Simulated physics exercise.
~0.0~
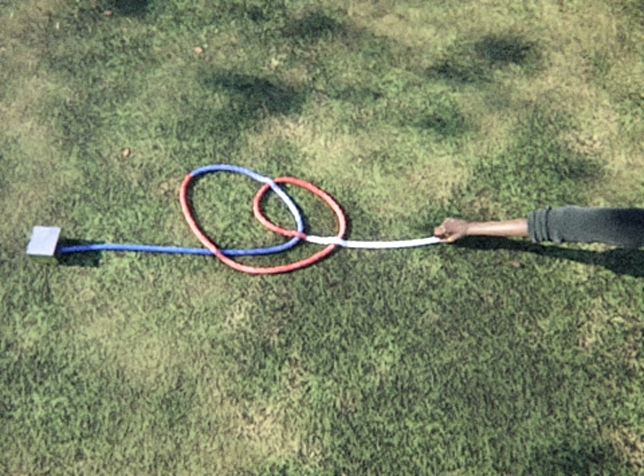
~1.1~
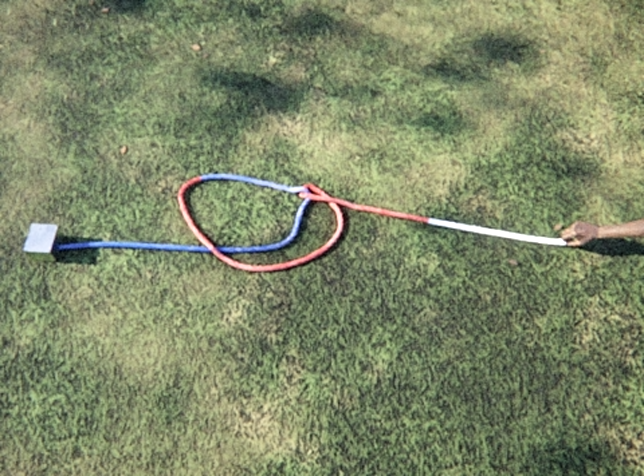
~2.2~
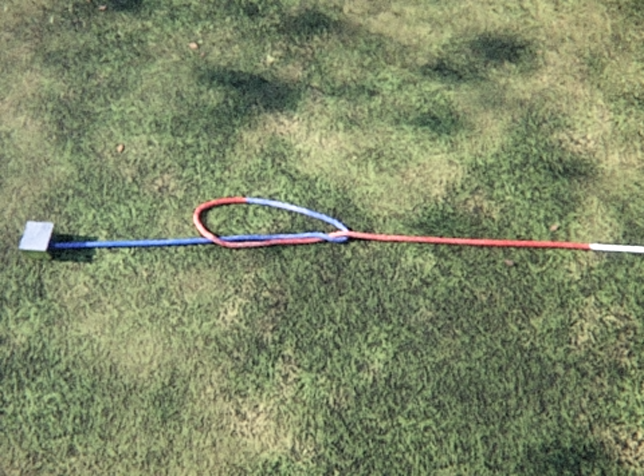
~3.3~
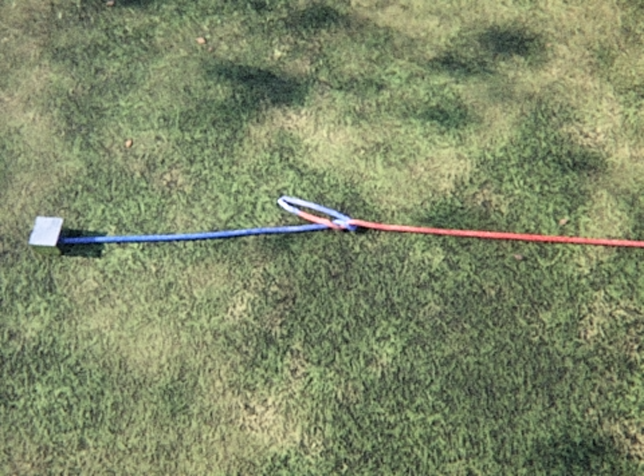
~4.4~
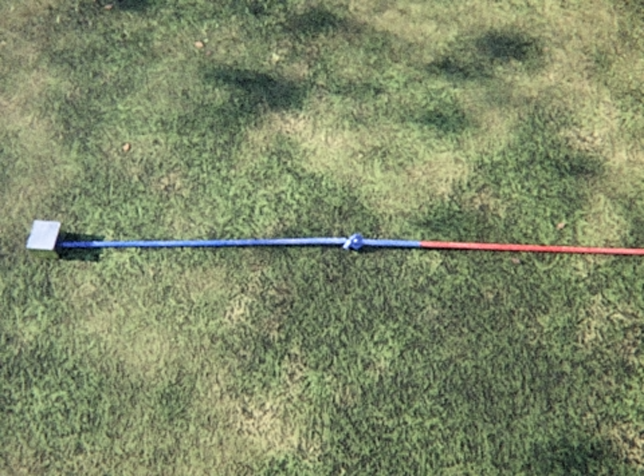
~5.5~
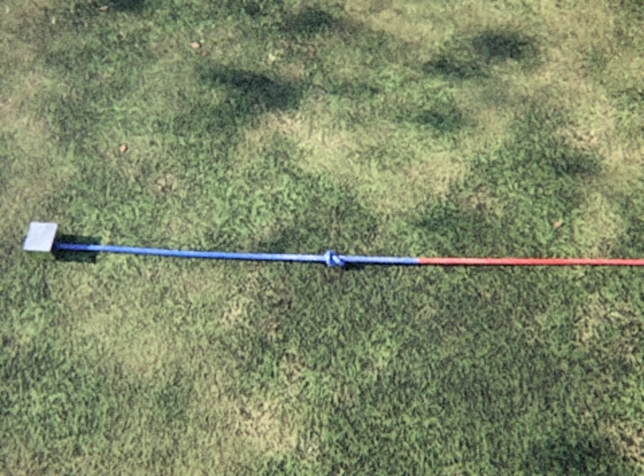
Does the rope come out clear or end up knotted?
The rope ends up knotted. Its loops close into a small, tight lump in the blue part.
